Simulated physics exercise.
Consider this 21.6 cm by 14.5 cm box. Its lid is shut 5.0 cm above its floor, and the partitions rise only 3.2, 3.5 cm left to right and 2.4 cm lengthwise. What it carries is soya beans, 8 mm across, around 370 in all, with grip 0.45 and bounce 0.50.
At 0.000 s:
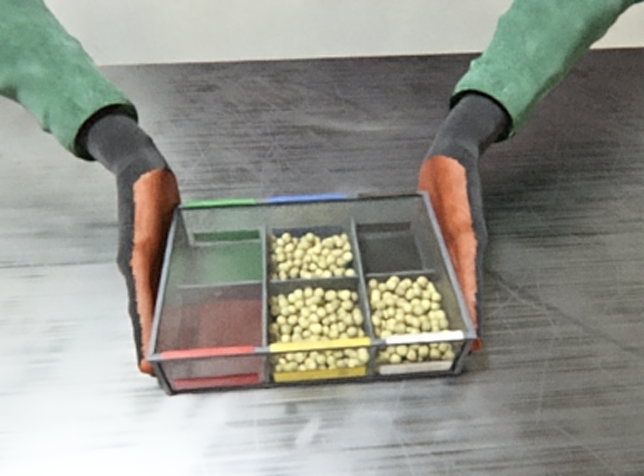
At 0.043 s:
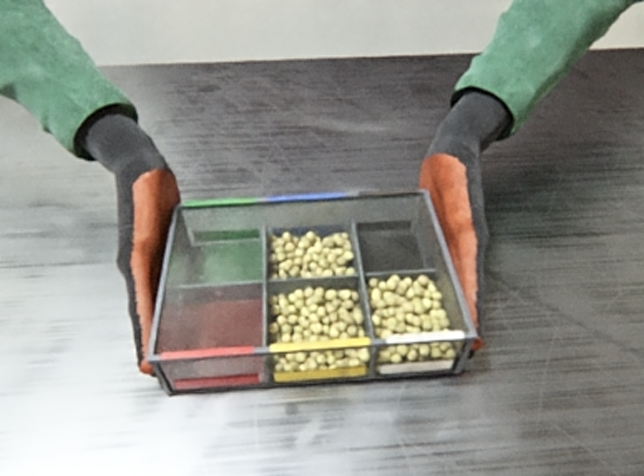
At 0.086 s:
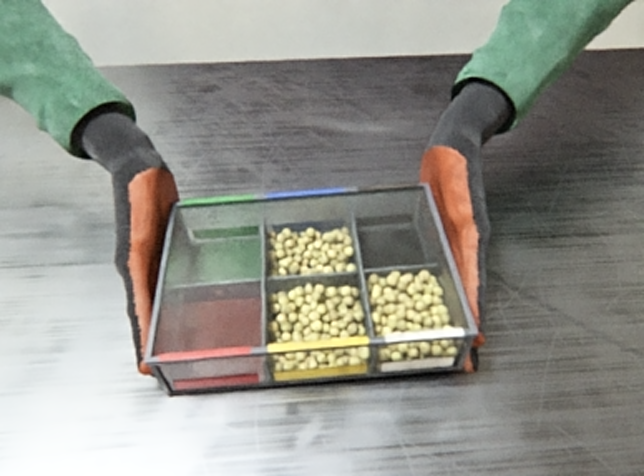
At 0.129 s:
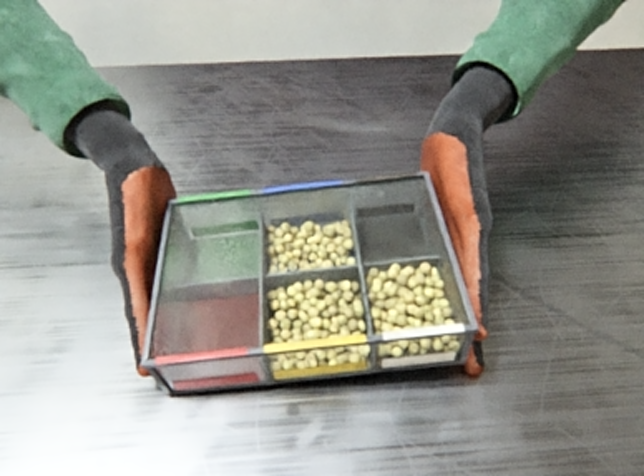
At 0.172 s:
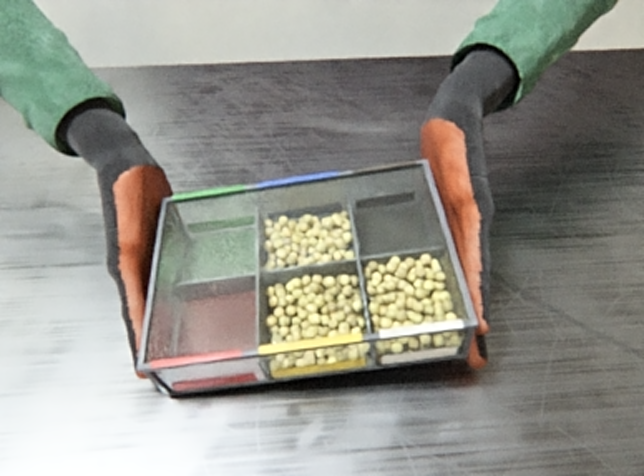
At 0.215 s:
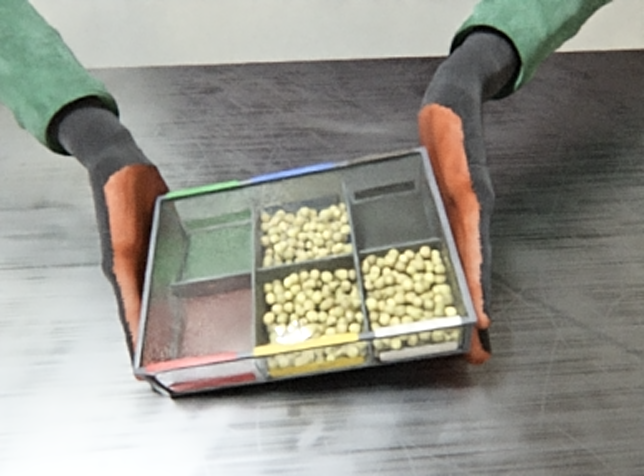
A clear-lidded, six-compartment box tilts in two gloved hands above a dark, streaked metal surface, seen from above and in front by a still camera. Pale beans fill the back middle, front middle and front right compartments, with green at back left, red at front left, and blue, yellow and white edge strips. The green-sleeved arms gradually raise its right side and lower its left front corner, while the beans stay in their compartments.
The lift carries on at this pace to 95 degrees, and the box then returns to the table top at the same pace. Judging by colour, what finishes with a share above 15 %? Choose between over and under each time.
Red compartment: Over. Blue compartment: Under. Green compartment: Under. Yellow compartment: Over. White compartment: Over. Black compartment: Under.
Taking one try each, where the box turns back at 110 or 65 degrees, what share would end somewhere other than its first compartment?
Close to 40 in a hundred first, and 5 in a hundred second.
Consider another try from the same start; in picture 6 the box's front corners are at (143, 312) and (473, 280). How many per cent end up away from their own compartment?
That gives some 65 per cent.
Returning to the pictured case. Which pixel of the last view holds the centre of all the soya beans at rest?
Look around (302, 346) in the last picture.
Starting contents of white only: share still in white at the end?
Something like 80 in a hundred.
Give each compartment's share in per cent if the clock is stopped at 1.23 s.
Red 5; blue 20; green 0; yellow 30; white 40; black 0.
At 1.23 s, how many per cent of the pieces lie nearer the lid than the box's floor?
40 %.
Then, at 1.23 s, tilt 95 degrees; red 5 %, blue 20 %, yellow 30 %, white 40 %.
After 1.90 s, tilt 43 degrees; red 35 %, blue 5 %, yellow 25 %, white 35 %.
Then, at 2.62 s, tilt 0 degrees; red 35 %, blue 5 %, yellow 25 %, white 35 %.
In the end, at 3.2 s, red 35 %, blue 5 %, green 0 %, yellow 25 %, white 35 %, black 0 %.
